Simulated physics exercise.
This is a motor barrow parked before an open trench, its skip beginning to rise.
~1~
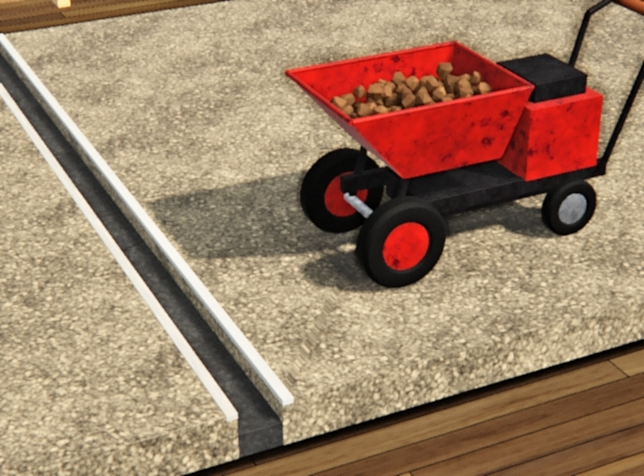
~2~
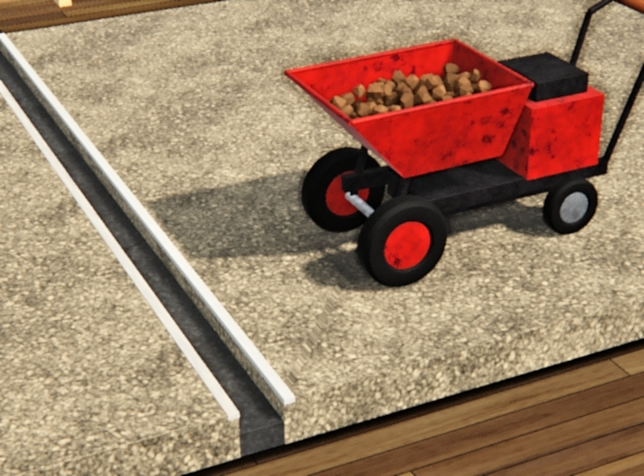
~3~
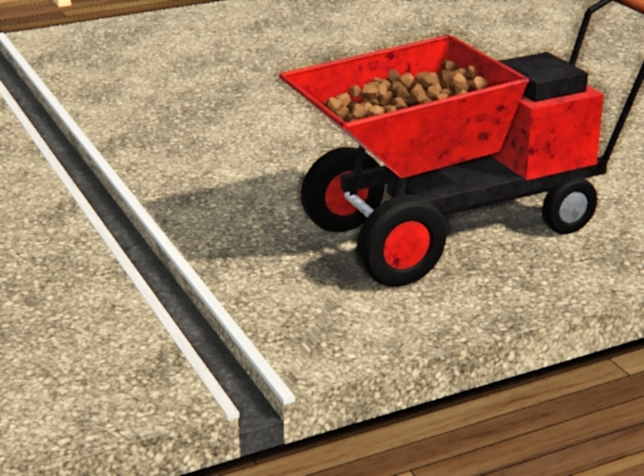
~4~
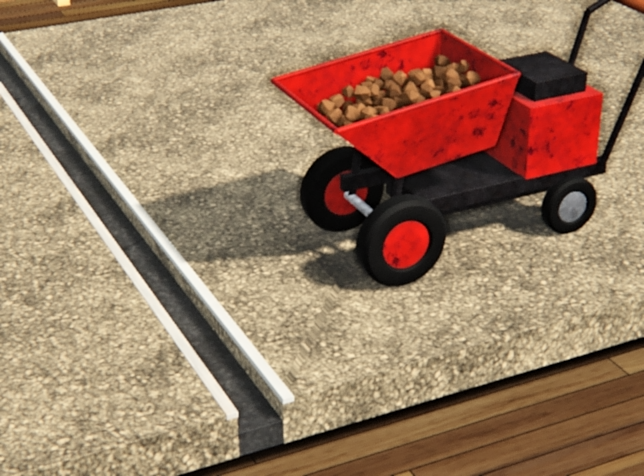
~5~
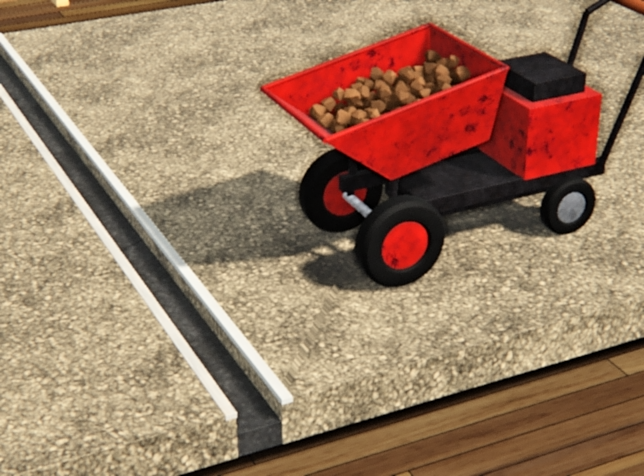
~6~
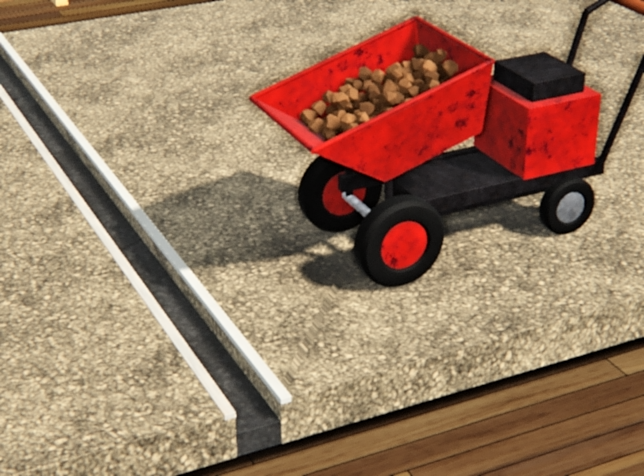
A red motor barrow stands near a narrow trench as its loaded skip tilts forward.
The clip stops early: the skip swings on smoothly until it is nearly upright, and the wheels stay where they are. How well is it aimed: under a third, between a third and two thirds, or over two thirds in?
In the trench: Between a third and two thirds.
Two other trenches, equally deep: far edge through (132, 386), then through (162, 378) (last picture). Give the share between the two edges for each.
In turn 70 and 60 in a hundred.
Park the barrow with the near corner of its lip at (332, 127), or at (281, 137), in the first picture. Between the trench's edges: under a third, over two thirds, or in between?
In turn: In the middle band; under a third.
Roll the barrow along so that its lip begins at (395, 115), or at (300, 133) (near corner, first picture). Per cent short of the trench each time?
The first gives 50 %, the second 0 %.
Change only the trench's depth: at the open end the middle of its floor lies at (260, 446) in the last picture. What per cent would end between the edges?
Near 60 %.
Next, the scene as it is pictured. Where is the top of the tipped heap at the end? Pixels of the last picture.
Close to (198, 276).
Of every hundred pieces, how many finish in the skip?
Close to 25 per cent.
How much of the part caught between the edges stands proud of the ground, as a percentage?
Some 45 per cent.
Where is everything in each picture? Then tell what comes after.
In the first frame, lip of the skip at (352, 123), level; top of the load at (422, 95), clay clods; first edge of the trench at (254, 355); far edge at (200, 370), the trench under half as wide as the skip, and about half as deep as wide.
In the second frame, lip of the skip at (352, 123), level; top of the load at (422, 94).
In the third frame, lip of the skip at (346, 126), tipped barely; top of the load at (417, 92).
In the fourth frame, lip of the skip at (337, 132), tipped a little; top of the load at (426, 91).
In the fifth frame, lip of the skip at (326, 141), tipped a little; top of the load at (419, 84).
In the sixth frame, lip of the skip at (314, 151), tipped clearly; top of the load at (419, 86); first edge of the trench at (252, 354); far edge at (198, 368).
Soon, skip tipped steeply; all in the skip.
A while on, skip tipped right over; about two thirds in the skip; a small part short of the trench; about a quarter in or heaped over the trench; a stray few beyond it; a stray few falling.
Towards the end, skip tipped right over; about a quarter in the skip; about a quarter short of the trench; about half in or heaped over the trench; a small part beyond it.
Finally, skip tipped right over; about a quarter in the skip; about a quarter short of the trench; about half in or heaped over the trench; a small part beyond it.
